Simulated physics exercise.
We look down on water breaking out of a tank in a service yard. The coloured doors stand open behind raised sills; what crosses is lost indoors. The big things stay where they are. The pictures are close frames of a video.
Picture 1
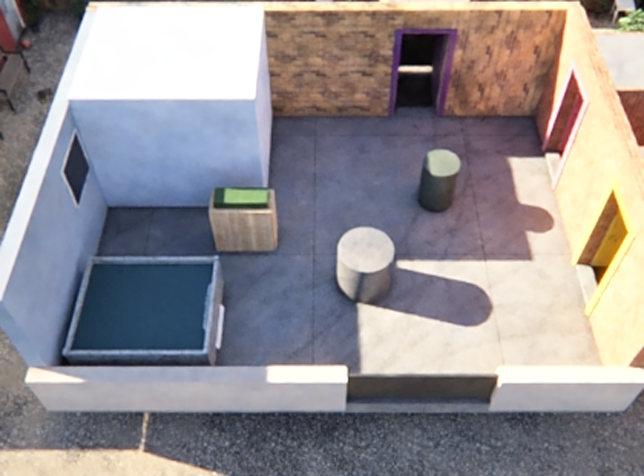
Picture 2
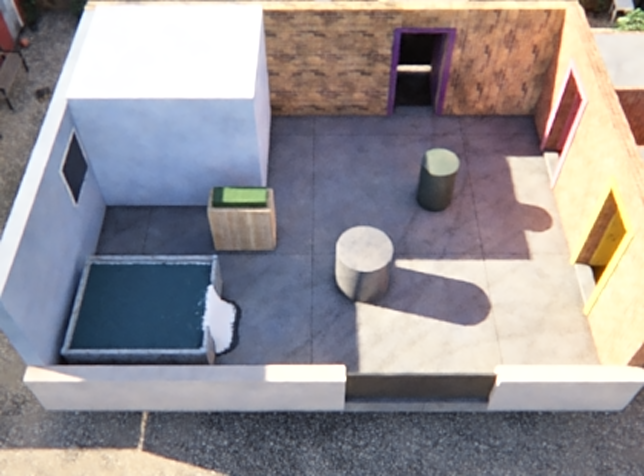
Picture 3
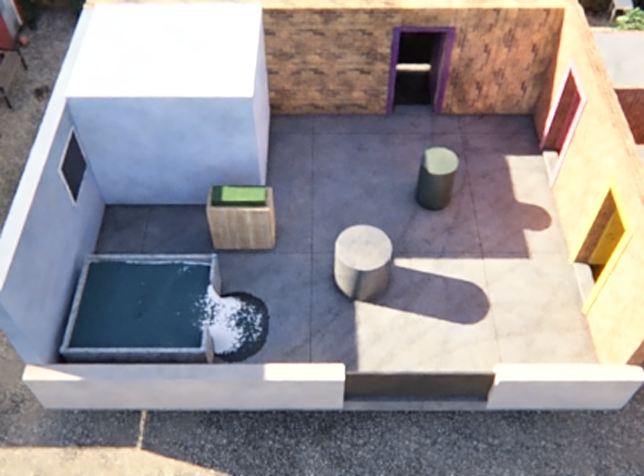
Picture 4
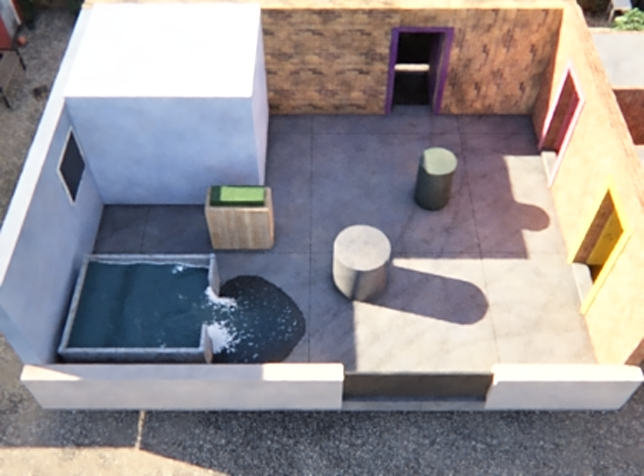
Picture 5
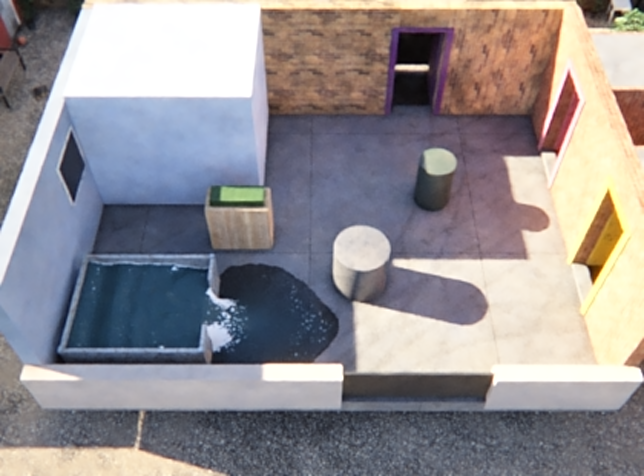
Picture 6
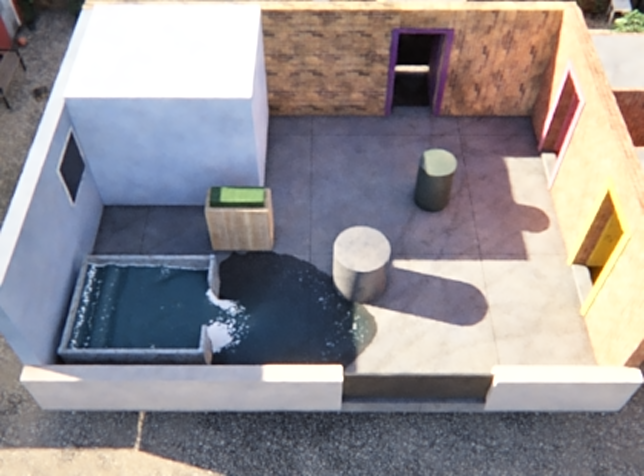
Water bursts from the right side of a tank and spreads rightward across the yard floor.
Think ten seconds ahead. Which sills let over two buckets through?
One by one: The yellow door takes more than that; the purple door takes more than that; the pink door stays under that.
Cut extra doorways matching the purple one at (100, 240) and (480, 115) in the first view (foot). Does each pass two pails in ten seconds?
As listed: Keeps below it, goes over.
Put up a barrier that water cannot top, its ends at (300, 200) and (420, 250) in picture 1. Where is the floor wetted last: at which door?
I say the purple-painted one.
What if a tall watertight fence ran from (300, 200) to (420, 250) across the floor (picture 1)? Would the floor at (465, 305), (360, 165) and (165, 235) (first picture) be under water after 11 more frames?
One after the other: Awash, no water, no water.
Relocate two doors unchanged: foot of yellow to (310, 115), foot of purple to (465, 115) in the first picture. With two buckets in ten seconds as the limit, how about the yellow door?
My reading: The yellow door is under.
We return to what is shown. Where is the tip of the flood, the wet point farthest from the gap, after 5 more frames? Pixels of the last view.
At about (495, 337).
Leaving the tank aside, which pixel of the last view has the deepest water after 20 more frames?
Around (595, 378).
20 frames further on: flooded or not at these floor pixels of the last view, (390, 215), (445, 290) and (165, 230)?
As listed: Covered, under water, clear.
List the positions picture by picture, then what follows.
The water tank at (146, 306) is whole and still, in the first picture.
The front is at (226, 350), out from the gap at (212, 318), in the second picture.
Water pours out at (211, 318) and has run to (263, 329), in the third picture.
Water pours out at (210, 319) and has run to (299, 332), in the fourth picture.
The front is at (332, 332), out from the gap at (209, 318), in the fifth picture.
Water pours out at (209, 319) and has run to (369, 333), in the sixth picture.
A moment on, water covers 25 % of the floor; the yellow door not reached, the purple door not reached, the pink door not reached.
Next, water covers 40 % of the floor; the yellow door not reached, the purple door not reached, the pink door not reached.
Then, water covers 55 % of the floor; the yellow door under two buckets in, the purple door wet at the sill, nothing in, the pink door not reached.
Later, water covers 80 % of the floor; the yellow door over two buckets in, the purple door under two buckets in, the pink door wet at the sill, nothing in.
In the end, water covers 85 % of the floor; the yellow door over two buckets in, the purple door over two buckets in, the pink door wet at the sill, nothing in.
